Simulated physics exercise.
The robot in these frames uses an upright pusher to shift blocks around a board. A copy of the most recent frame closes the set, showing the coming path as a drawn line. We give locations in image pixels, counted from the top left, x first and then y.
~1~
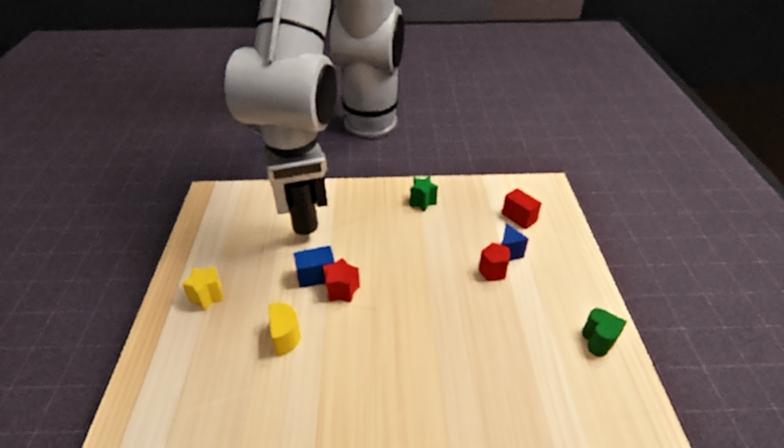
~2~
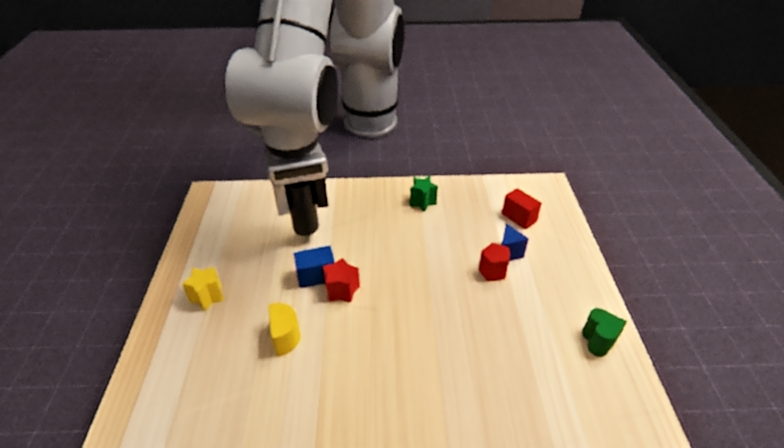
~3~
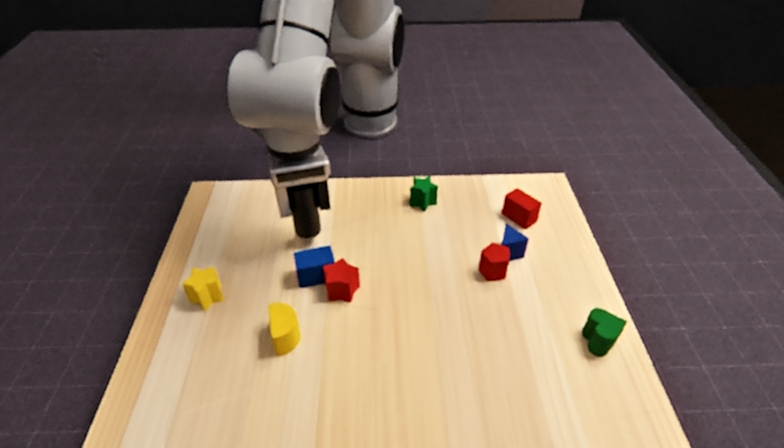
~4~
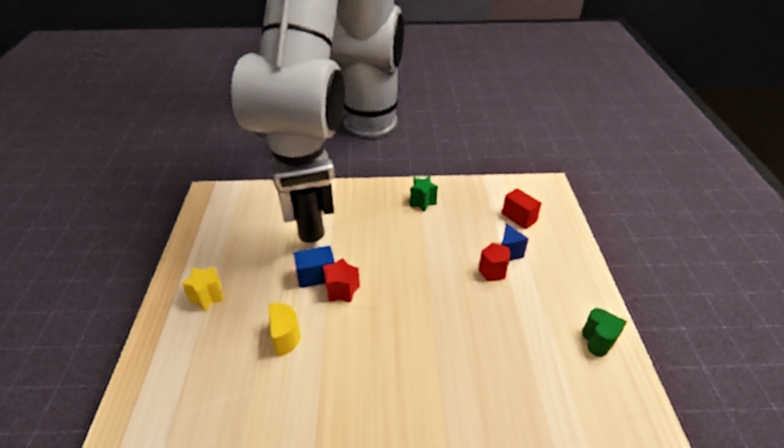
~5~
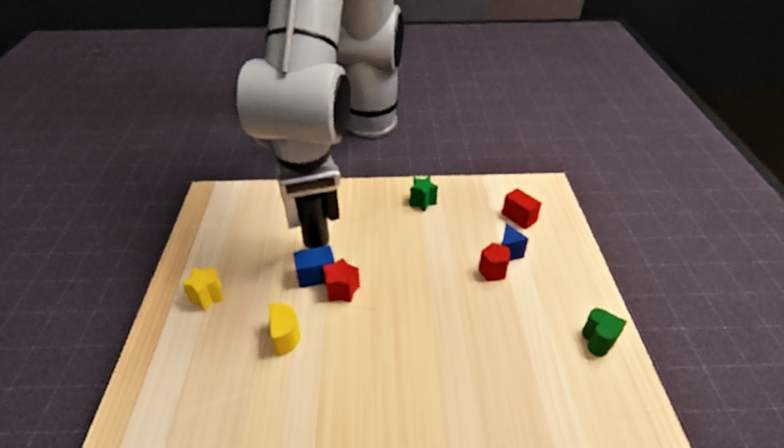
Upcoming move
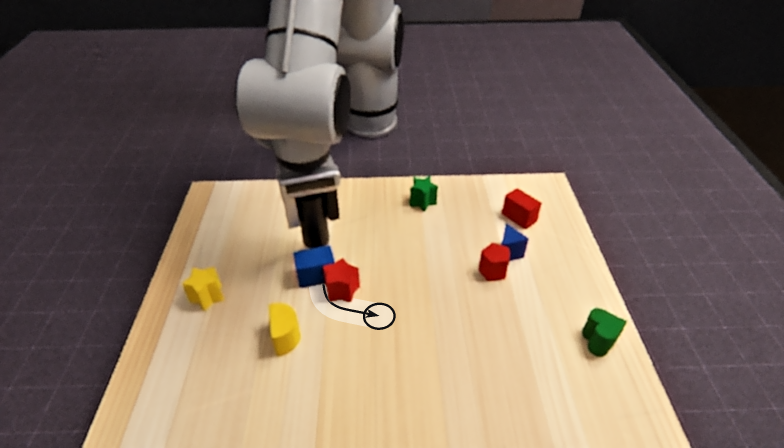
A robot arm above a wooden board of colored blocks moved its black pusher slightly right and toward the viewer, drawing close to the blue block, while all the blocks stayed still.
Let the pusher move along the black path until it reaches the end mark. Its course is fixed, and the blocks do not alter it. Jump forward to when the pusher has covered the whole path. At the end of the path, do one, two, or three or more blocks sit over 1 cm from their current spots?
The push will move two blocks.
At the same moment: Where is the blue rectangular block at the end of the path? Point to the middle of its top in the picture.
Around (314, 307).
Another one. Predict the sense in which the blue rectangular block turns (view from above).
Looking down on the board, it turns clockwise.
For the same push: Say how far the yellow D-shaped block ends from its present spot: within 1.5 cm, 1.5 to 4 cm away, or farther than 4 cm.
It falls in the under 1.5 cm band.
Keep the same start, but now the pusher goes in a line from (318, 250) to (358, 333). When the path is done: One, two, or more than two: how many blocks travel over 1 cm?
Moved: Exactly two.
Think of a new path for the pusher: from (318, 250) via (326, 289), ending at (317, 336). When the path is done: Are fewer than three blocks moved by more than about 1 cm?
My answer is no.
Path on the board, from (318, 250) via (323, 279) and (338, 307), ending at (379, 316).
What follows on the original path. One third of the way, pusher at (321, 270); blue rectangular block at (314, 281), turned 15° clockwise; red star-shaped block at (348, 291), turned 50° anticlockwise.
Two thirds of the way, pusher at (338, 298); yellow D-shaped block at (280, 320); blue rectangular block at (314, 307), turned 50° clockwise; red star-shaped block at (367, 302), turned 70° anticlockwise.
At the end, pusher at (379, 306); yellow D-shaped block at (280, 320); blue rectangular block at (314, 307), turned 50° clockwise; red star-shaped block at (405, 318), turned 45° anticlockwise.
